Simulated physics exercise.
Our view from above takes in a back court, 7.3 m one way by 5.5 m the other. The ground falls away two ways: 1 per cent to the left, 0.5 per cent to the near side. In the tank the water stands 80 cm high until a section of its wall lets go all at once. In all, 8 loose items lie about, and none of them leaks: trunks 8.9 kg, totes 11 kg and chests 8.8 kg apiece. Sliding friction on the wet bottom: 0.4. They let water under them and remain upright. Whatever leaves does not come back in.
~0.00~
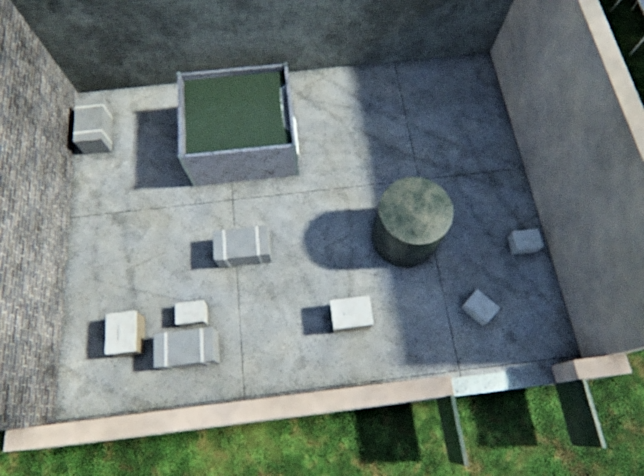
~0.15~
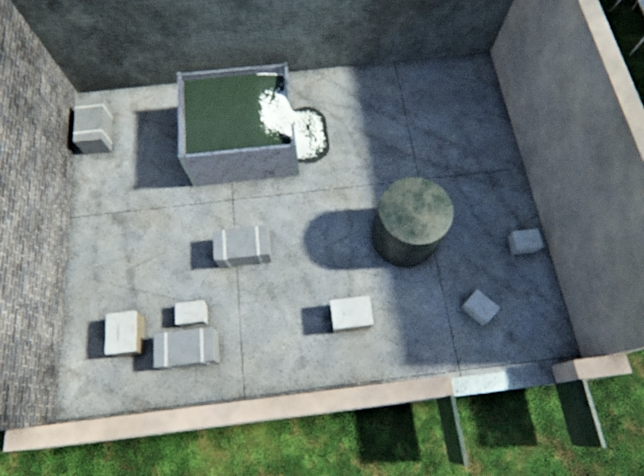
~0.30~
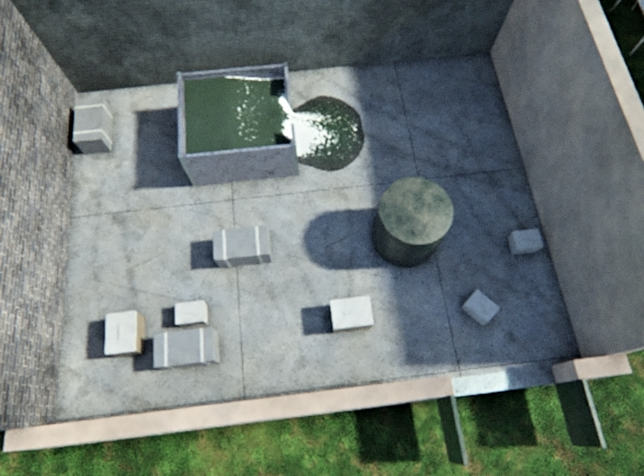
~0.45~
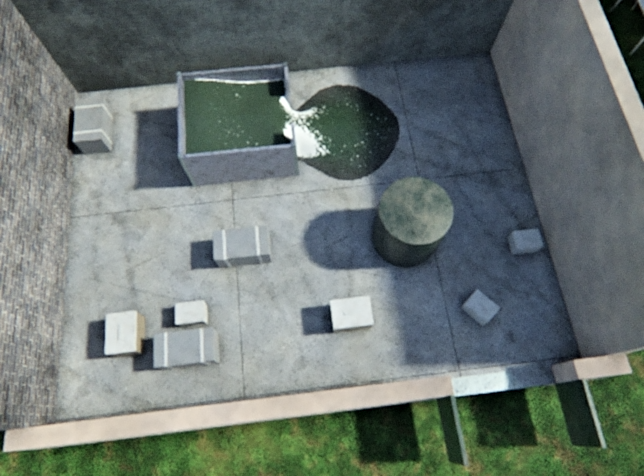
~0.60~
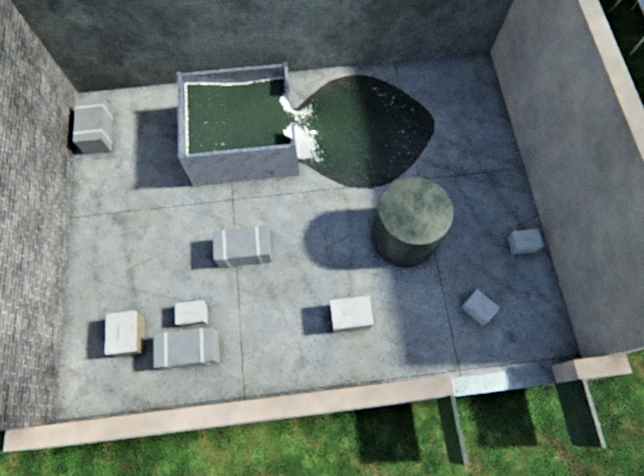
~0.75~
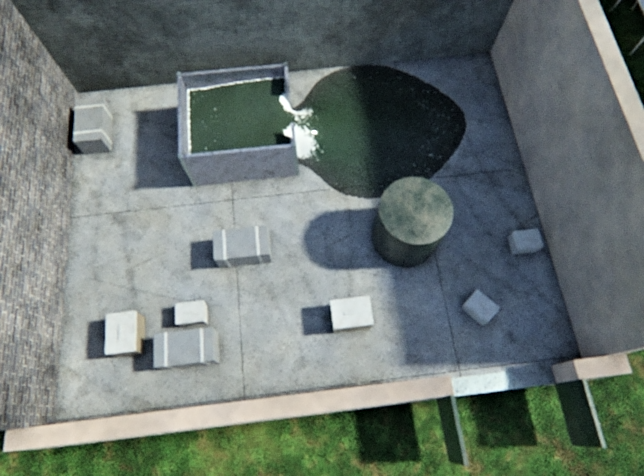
In this clip, dark green water pours through the right side of a raised rectangular tank in a walled concrete yard, foaming white at first, then spreads rightward in a widening pool while the scattered boxes stay still.
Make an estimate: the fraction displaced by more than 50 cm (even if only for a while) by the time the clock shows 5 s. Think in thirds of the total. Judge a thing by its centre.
My guess is it is going to land beneath one third.
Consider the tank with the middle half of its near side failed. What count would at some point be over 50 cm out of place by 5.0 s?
5.
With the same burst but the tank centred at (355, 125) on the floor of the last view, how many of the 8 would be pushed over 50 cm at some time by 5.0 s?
Count: 2.
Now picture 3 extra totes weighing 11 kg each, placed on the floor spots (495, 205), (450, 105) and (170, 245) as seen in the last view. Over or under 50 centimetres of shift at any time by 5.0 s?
Reading them off in order: Clears the mark, clears the mark, not beyond.
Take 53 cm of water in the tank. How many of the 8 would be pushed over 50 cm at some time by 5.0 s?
Then 1 of them.
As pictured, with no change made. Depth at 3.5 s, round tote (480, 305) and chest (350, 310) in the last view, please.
Roughly 4 and 1 cm.
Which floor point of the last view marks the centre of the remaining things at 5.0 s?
Near (232, 290).
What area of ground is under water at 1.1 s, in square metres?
Close to 12.0 m2, I'd say.
After 1.1 s 0 of 8 are over 50 cm from their spots; 0 afloat.
After 2.2 s 0 of 8 are over 50 cm from their spots; 0 afloat.
After 3.5 s 1 of 8 are over 50 cm from their spots; 0 afloat.
After 5.0 s 2 of 8 are over 50 cm from their spots, and 2 have been at some point; 0 afloat.
